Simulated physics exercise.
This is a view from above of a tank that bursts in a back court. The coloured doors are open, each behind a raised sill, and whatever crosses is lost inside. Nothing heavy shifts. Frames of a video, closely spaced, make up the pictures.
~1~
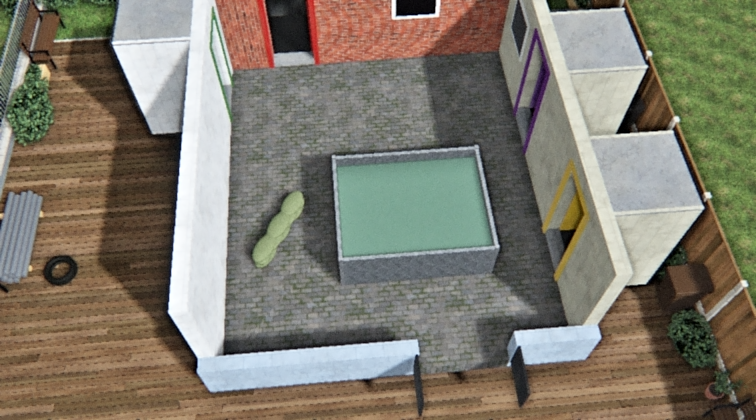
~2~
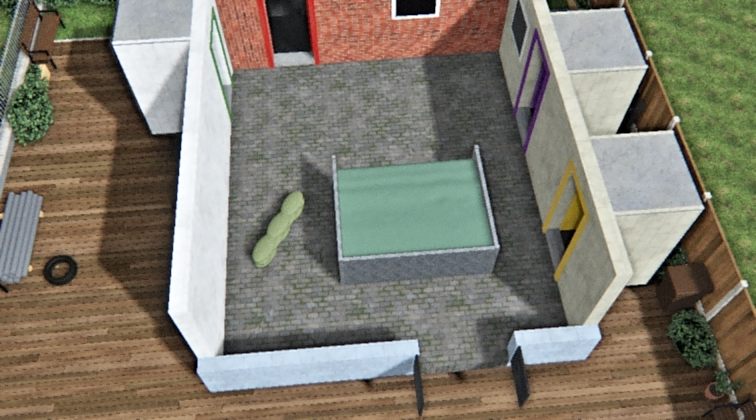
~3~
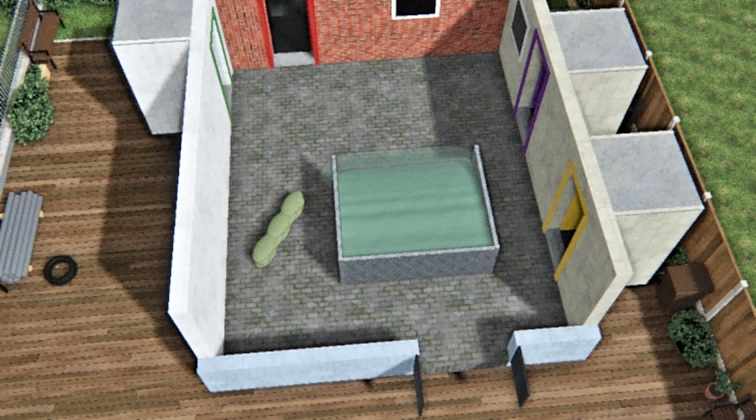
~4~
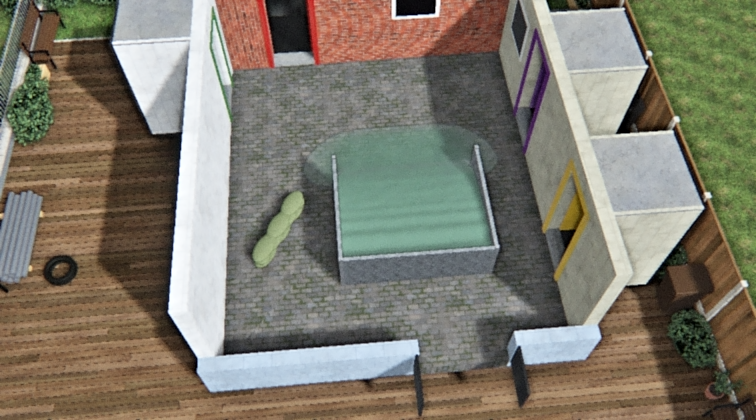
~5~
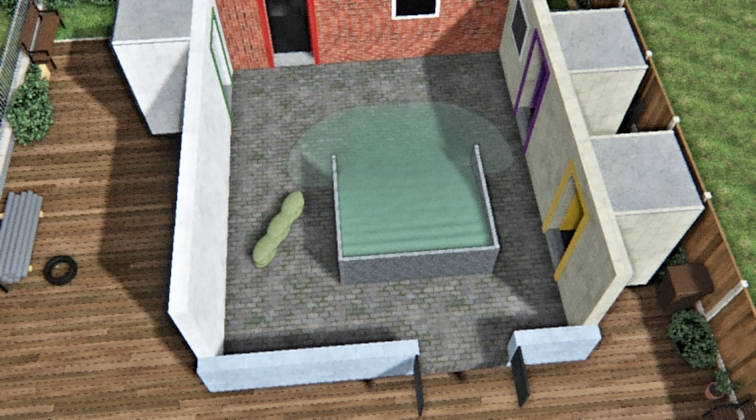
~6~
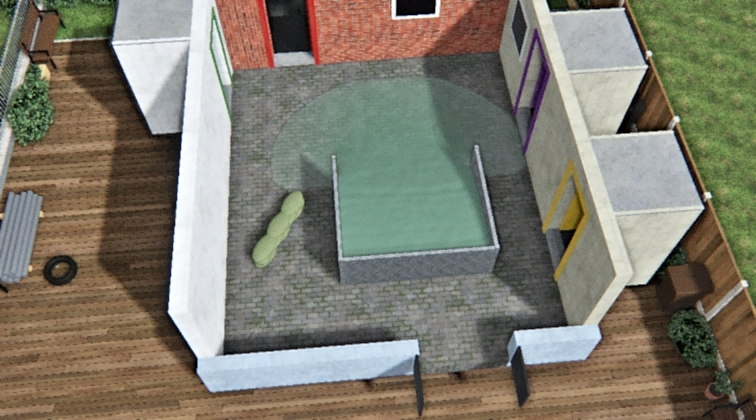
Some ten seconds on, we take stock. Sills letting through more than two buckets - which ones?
Sill by sill: Red door: More than two; green door: More than two; yellow door: Not more than two; purple door: Not more than two.
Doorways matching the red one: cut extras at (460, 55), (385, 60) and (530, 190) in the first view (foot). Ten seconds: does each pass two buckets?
Log: Door one is above the limit; door two is above the limit; door three is below the limit.
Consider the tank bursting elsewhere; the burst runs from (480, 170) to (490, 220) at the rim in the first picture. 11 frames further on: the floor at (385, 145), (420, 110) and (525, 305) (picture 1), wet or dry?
One by one: Unsoaked; waterlogged; waterlogged.
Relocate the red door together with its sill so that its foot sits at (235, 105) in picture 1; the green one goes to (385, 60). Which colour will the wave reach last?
My answer: The one in yellow.
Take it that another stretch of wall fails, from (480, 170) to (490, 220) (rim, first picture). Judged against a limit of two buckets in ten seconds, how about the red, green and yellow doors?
The red door remains below, the green door exceeds the limit, the yellow door exceeds the limit.
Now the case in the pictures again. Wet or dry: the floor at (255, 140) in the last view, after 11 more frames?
Looking there, it would be swamped.
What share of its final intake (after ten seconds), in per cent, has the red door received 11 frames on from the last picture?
About 35 per cent.
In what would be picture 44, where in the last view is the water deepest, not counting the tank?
Roughly at pixel (228, 243).
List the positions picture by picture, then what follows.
The first frame shows still water in the open tank at (412, 203).
In the second frame, the front is at (332, 185), out from the gap on the open tank's far side.
In the third frame, the front is at (325, 171), out from the gap on the open tank's far side.
In the fourth frame, the front is at (310, 162), out from the gap on the open tank's far side.
In the fifth frame, water pours out on the open tank's far side and has run to (300, 142).
In the sixth frame, the front is at (342, 87), out from the gap on the open tank's far side.
A moment on, water covers 50 % of the floor; the red door under two buckets in, the green door wet at the sill, nothing in, the yellow door not reached, the purple door wet at the sill, nothing in.
Next, water covers 50 % of the floor; the red door over two buckets in, the green door under two buckets in, the yellow door not reached, the purple door wet at the sill, nothing in.
Then, water covers 55 % of the floor; the red door far over two buckets in, the green door far over two buckets in, the yellow door not reached, the purple door wet at the sill, nothing in.
Later, water covers 90 % of the floor; the red door far over two buckets in, the green door far over two buckets in, the yellow door wet at the sill, nothing in, the purple door wet at the sill, nothing in.
In the end, water covers 95 % of the floor; the red door far over two buckets in, the green door far over two buckets in, the yellow door wet at the sill, nothing in, the purple door wet at the sill, nothing in.
